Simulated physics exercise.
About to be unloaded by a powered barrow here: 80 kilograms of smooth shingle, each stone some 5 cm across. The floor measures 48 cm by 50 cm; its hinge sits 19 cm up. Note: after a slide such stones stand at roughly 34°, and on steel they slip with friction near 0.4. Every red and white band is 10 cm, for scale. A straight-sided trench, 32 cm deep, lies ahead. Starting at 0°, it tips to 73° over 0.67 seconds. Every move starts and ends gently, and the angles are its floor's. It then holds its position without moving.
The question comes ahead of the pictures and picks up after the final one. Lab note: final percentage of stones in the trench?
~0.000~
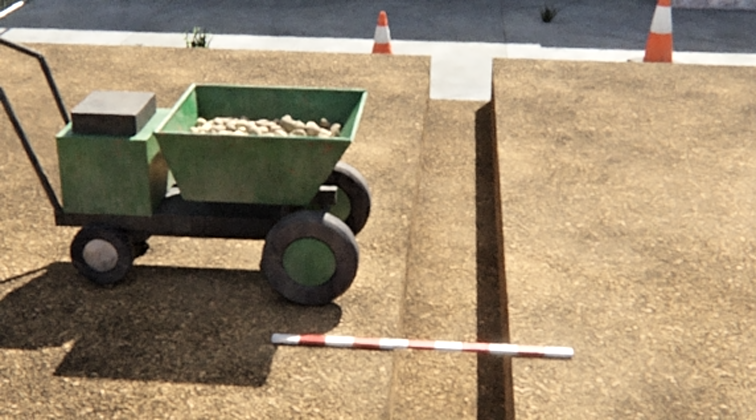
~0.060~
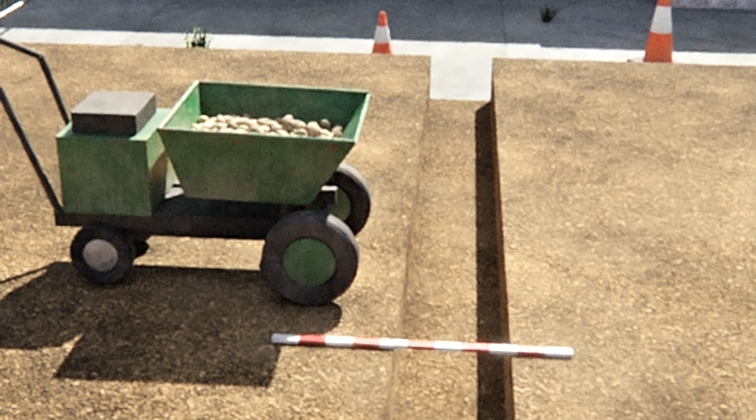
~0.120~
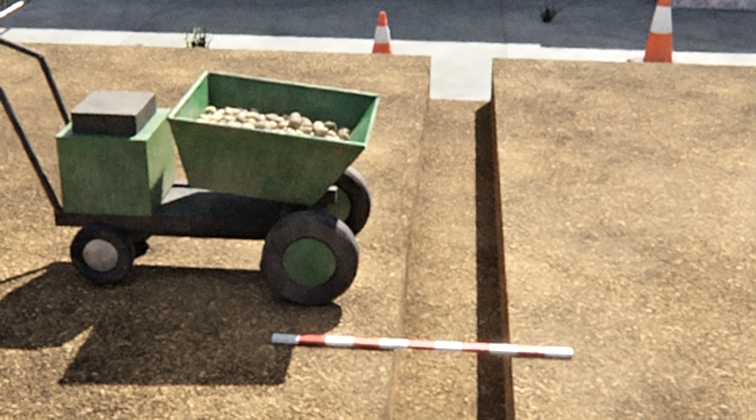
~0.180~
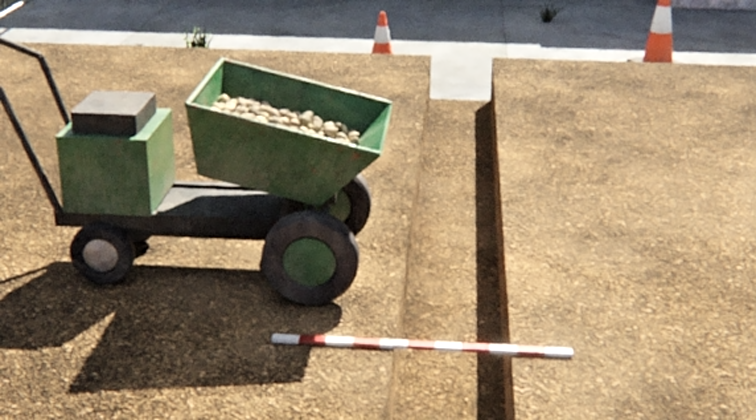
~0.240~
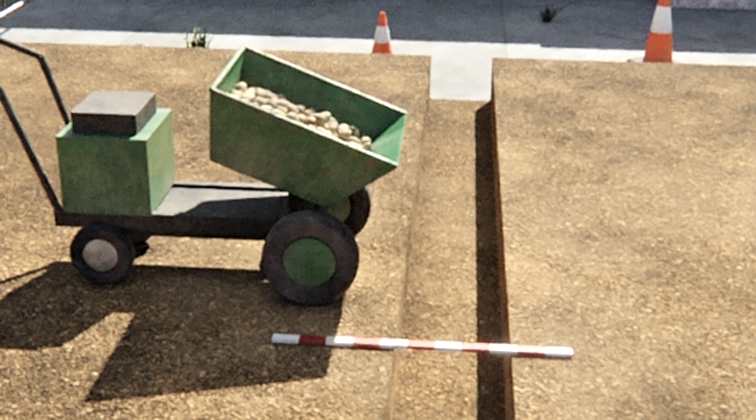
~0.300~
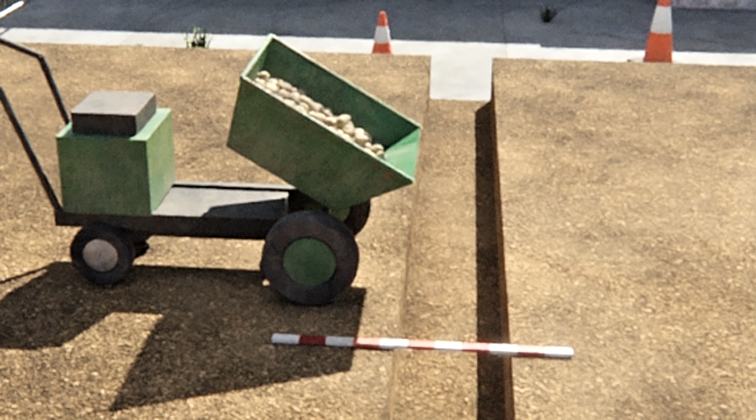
Approx. 63 %.
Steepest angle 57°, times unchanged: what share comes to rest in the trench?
Roughly 35 percent.
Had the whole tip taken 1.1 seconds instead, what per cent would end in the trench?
Roughly 80 per cent would.
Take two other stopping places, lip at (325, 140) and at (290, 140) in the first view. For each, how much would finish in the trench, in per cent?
First some 85, then 100 per cent.
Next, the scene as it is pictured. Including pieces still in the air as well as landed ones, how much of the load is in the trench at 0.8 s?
Close to 20 per cent at that time.
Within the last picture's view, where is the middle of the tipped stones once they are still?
(490, 328).
After 0.5 s the floor is at 61°; 100 % in the tray; the foremost stones are at (415, 201).
After 0.8 s the floor is at 73°; 75 % in the tray, 22 % in the trench, 4 % past the trench; the foremost stones are at (526, 271).
After 1.1 s the floor is at 73°; 19 % in the tray, 44 % in the trench, 37 % past the trench; the foremost stones are at (685, 275).
After 3.1 s the floor is at 73°; 0 % in the tray, 63 % in the trench, 37 % past the trench; the foremost stones are past the picture's edge.
